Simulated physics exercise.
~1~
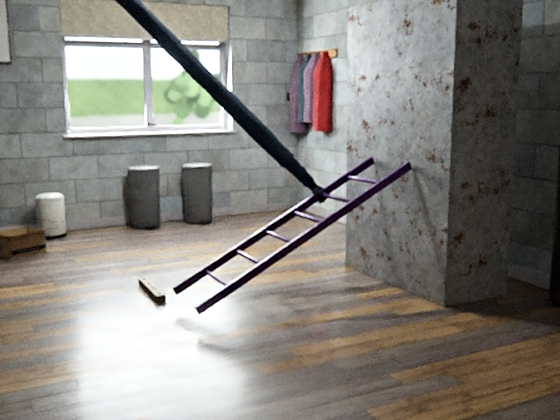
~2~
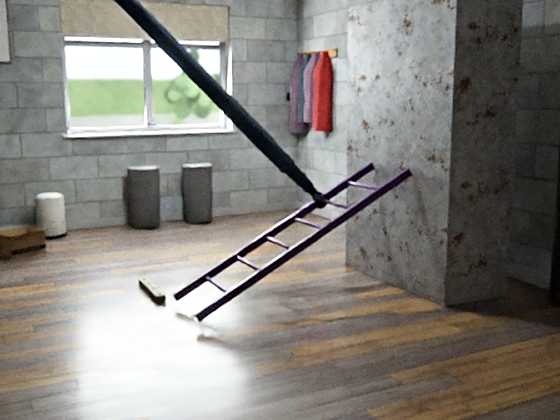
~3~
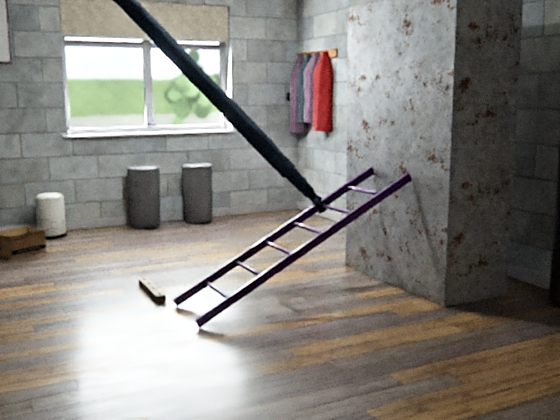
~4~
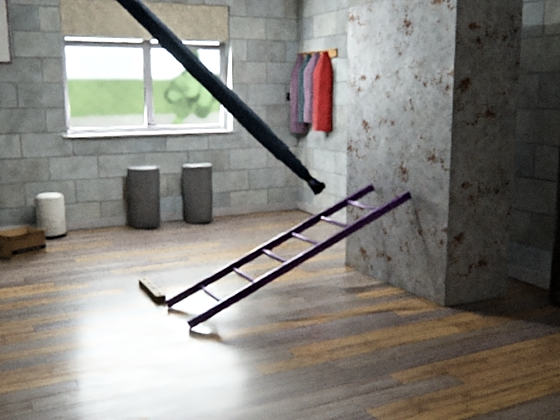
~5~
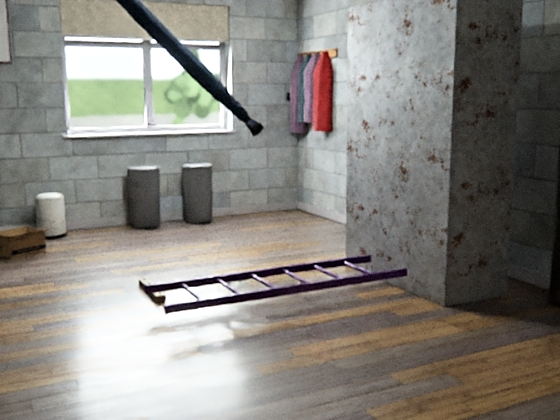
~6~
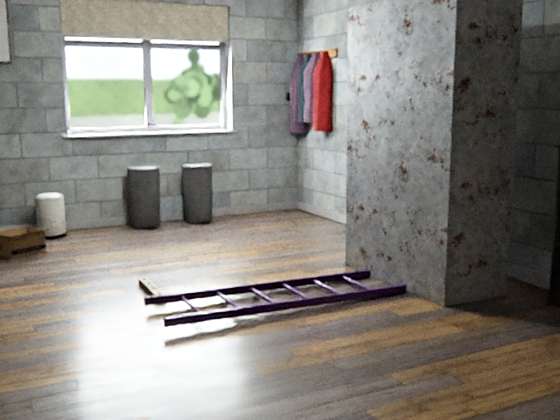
We see a dark arm holding a purple ladder against a concrete pillar in a room with a wooden floor. The arm lets go and draws back, and the ladder slides down, its feet slipping left toward a small wooden strip, until it lies flat on the floor.
